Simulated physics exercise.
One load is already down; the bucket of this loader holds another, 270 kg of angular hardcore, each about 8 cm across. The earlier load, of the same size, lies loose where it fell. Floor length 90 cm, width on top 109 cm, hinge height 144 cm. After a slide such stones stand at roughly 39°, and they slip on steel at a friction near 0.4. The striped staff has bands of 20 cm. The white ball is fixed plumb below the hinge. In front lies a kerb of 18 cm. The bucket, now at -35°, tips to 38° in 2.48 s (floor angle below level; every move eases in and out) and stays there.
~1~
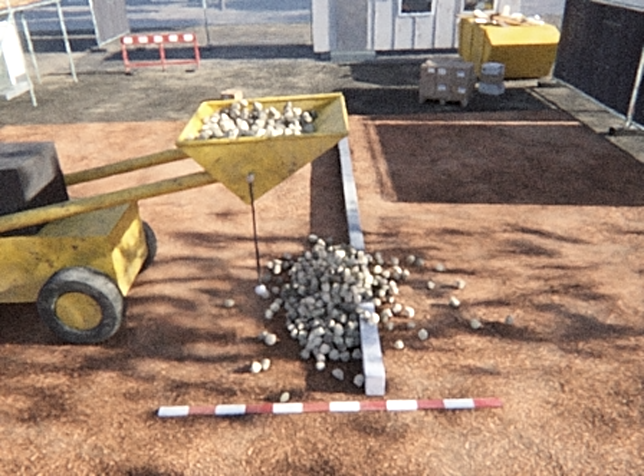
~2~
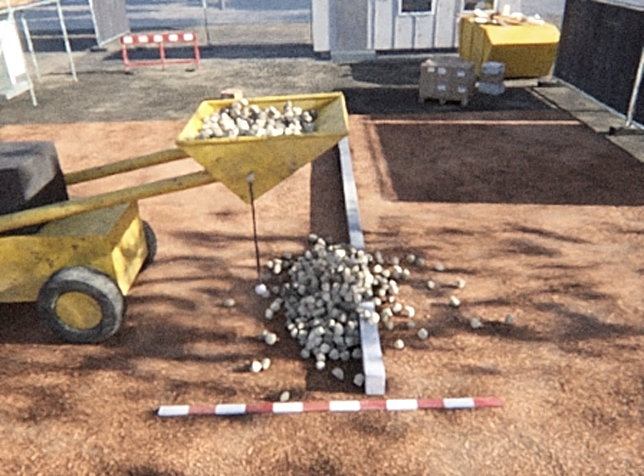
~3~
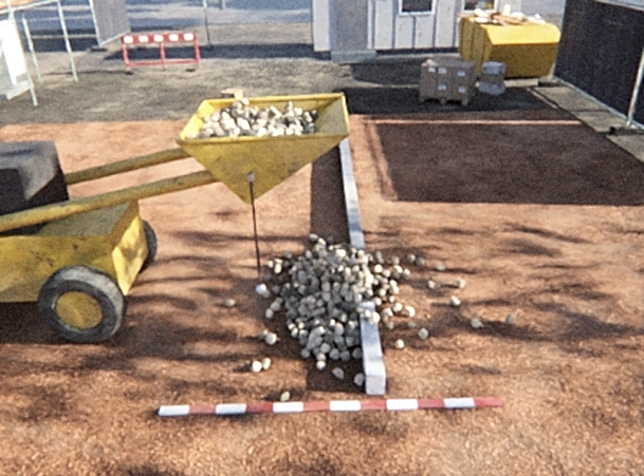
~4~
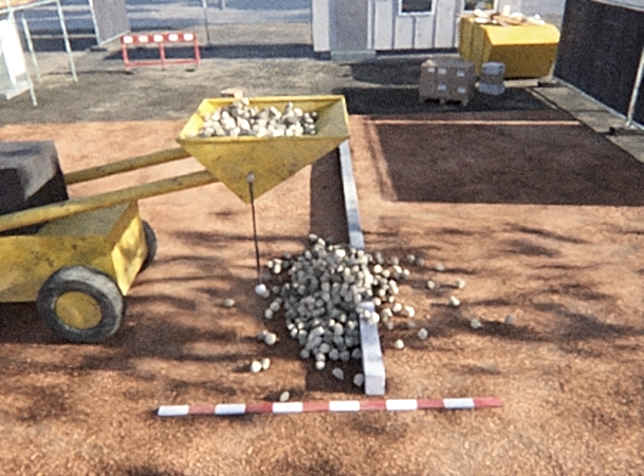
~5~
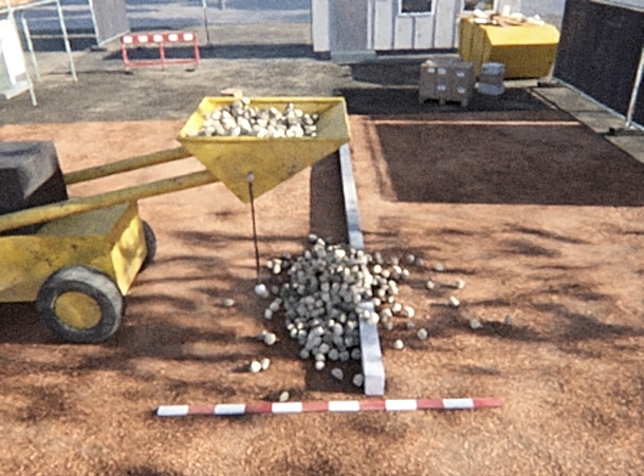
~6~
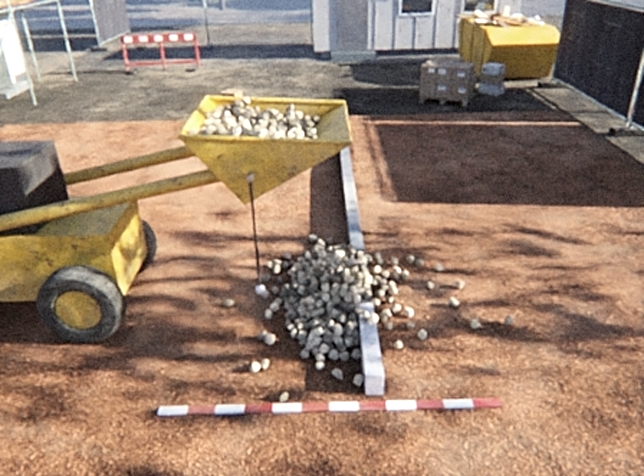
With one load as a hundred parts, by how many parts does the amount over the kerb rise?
About 80 per cent.
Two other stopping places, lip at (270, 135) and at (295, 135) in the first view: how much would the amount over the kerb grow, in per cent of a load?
About 0 and 10 per cent.
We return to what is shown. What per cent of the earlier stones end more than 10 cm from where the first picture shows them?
About 5 per cent.
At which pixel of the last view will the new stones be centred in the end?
Around (394, 290).
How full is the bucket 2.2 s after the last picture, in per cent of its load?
It holds some 25 per cent.
Then, 1.4 s after the last picture the floor is at 27°; in per cent of one load, 100 in the bucket, 92 on this side of the kerb, 8 over the kerb; the foremost stones are at (448, 287).
Then, 2.2 s after the last picture the floor is at 38°; in per cent of one load, 26 in the bucket, 144 on this side of the kerb, 30 over the kerb; the foremost stones are at (455, 298).
Then, 2.5 s after the last picture the floor is at 38°; in per cent of one load, 1 in the bucket, 131 on this side of the kerb, 68 over the kerb; the foremost stones are at (482, 305).
Then, 5.2 s after the last picture the floor is at 38°; in per cent of one load, 0 in the bucket, 112 on this side of the kerb, 88 over the kerb; the foremost stones are at (504, 302). Net gain over the kerb, 80.
